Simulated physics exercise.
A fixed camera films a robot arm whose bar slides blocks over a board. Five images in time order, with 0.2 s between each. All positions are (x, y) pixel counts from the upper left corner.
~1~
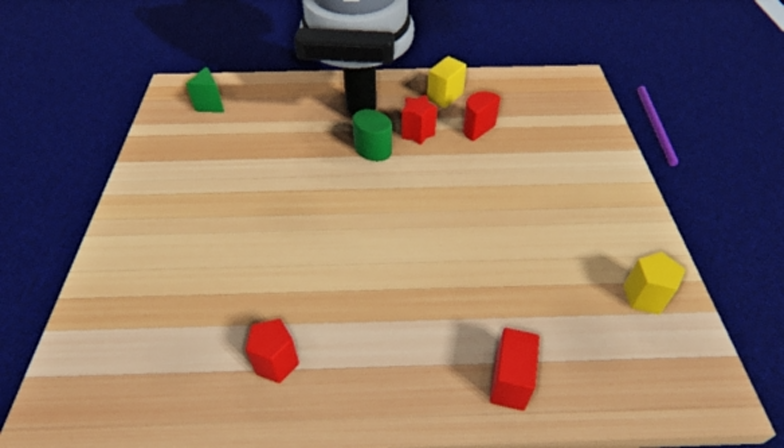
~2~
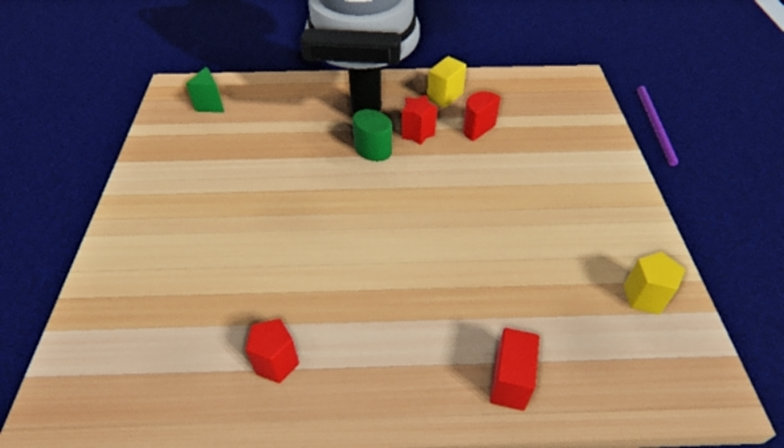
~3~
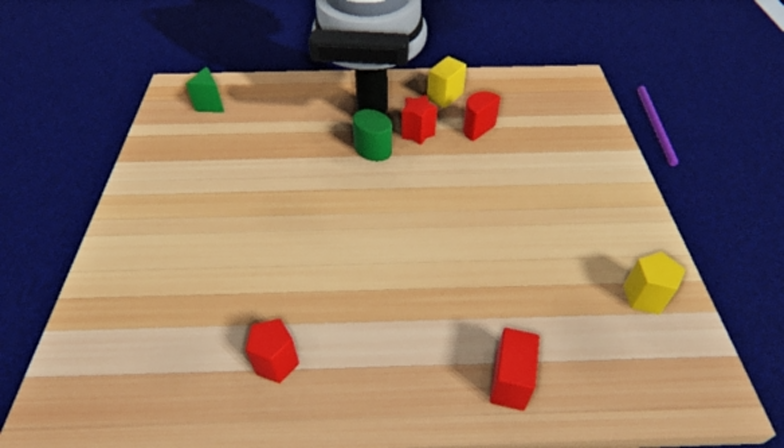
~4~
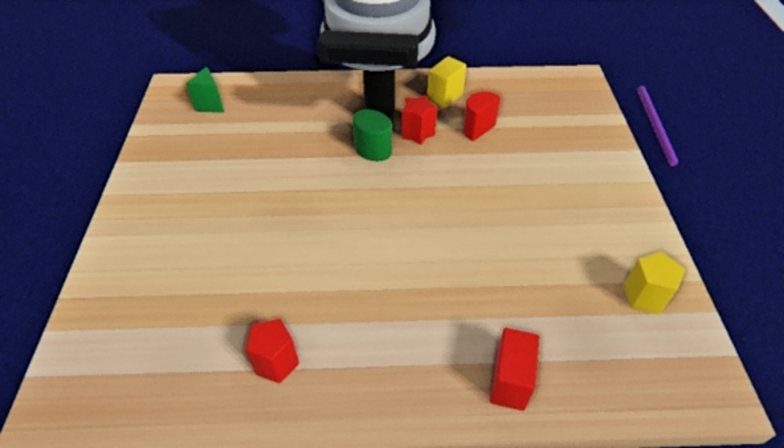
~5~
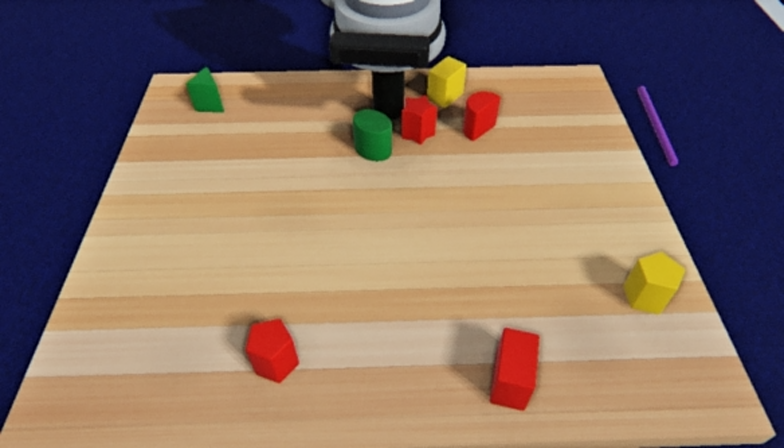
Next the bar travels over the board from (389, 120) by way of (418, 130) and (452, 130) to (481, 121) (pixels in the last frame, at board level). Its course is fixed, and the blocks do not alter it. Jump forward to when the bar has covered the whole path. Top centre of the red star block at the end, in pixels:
Top centre: (451, 121).
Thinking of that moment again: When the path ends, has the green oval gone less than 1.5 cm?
Yes, that is how it ends up.
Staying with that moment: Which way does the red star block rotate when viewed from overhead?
The block turns clockwise.
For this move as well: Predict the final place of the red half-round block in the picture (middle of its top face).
If I read the scene right, the answer is (518, 92).
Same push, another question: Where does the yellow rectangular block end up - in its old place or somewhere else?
It gets no push and keeps its place.
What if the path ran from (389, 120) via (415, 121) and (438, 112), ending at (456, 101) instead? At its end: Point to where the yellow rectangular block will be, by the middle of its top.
In the picture, that point is around (456, 54).
On the path given first. One third of the way, bar (420, 122); red star block (440, 117), turned 35° clockwise.
Two thirds of the way, bar (454, 122); red star block (451, 121), turned 80° clockwise; red half-round block (487, 99).
At the end, bar (482, 113); green oval unmoved; red star block (451, 121), turned 80° clockwise; yellow rectangular block unmoved; red half-round block (518, 92), turned 10° clockwise.
